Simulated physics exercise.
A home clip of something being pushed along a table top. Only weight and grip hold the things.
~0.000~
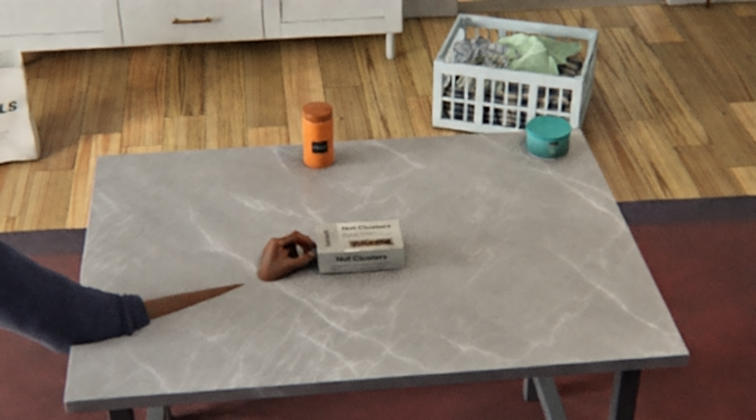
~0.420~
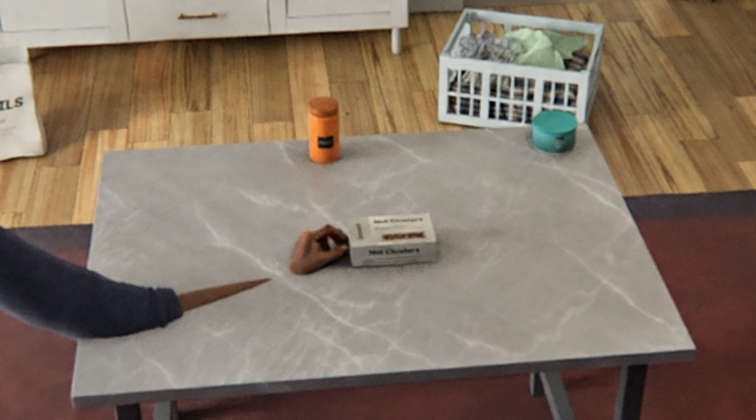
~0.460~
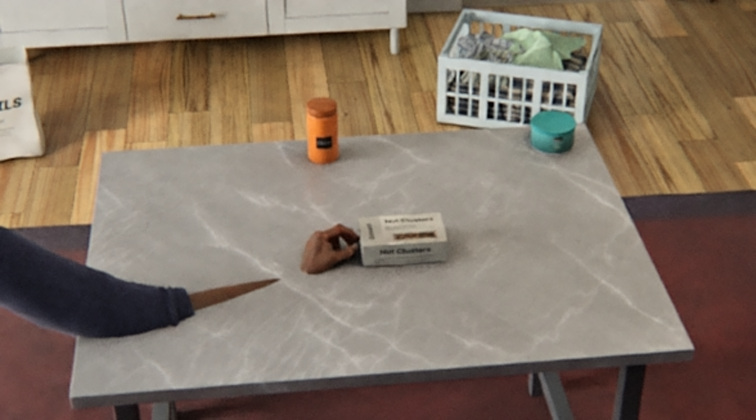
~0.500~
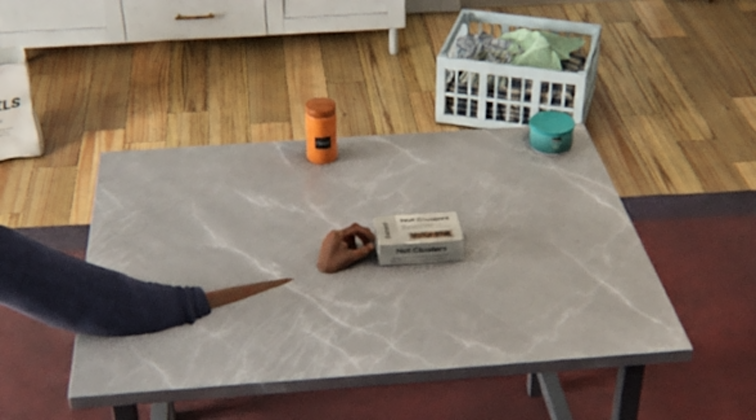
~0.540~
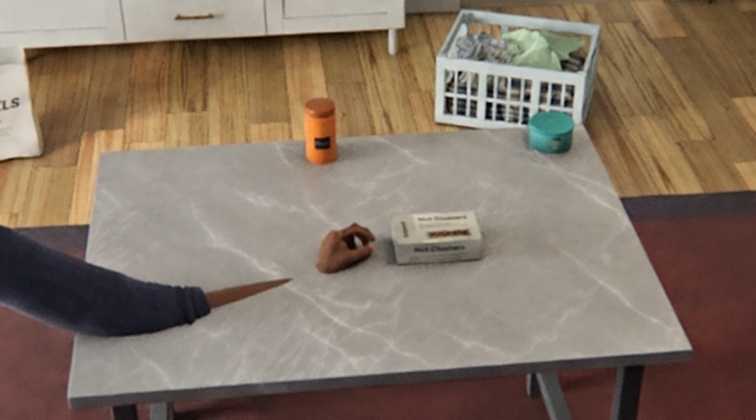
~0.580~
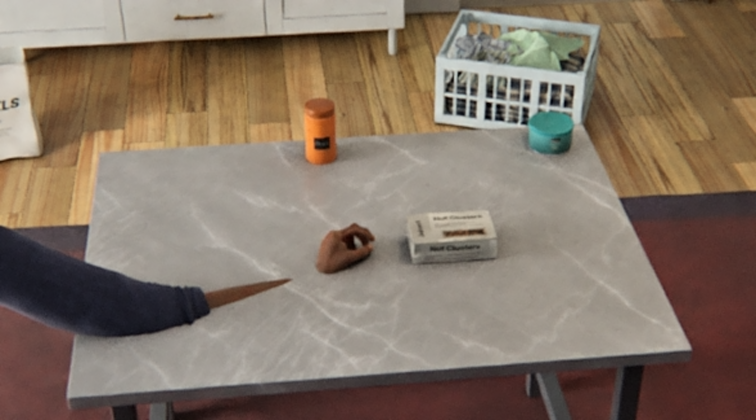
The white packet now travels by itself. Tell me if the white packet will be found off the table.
The white packet stays on the table.
By 0.68 s, white packet moved about its own width near (479, 235).
By 0.78 s, white packet moved about its own width near (490, 234).
When it is over (1.3 s), moved from the start, white packet. End places, in pixels of the last picture, white packet near (490, 234).
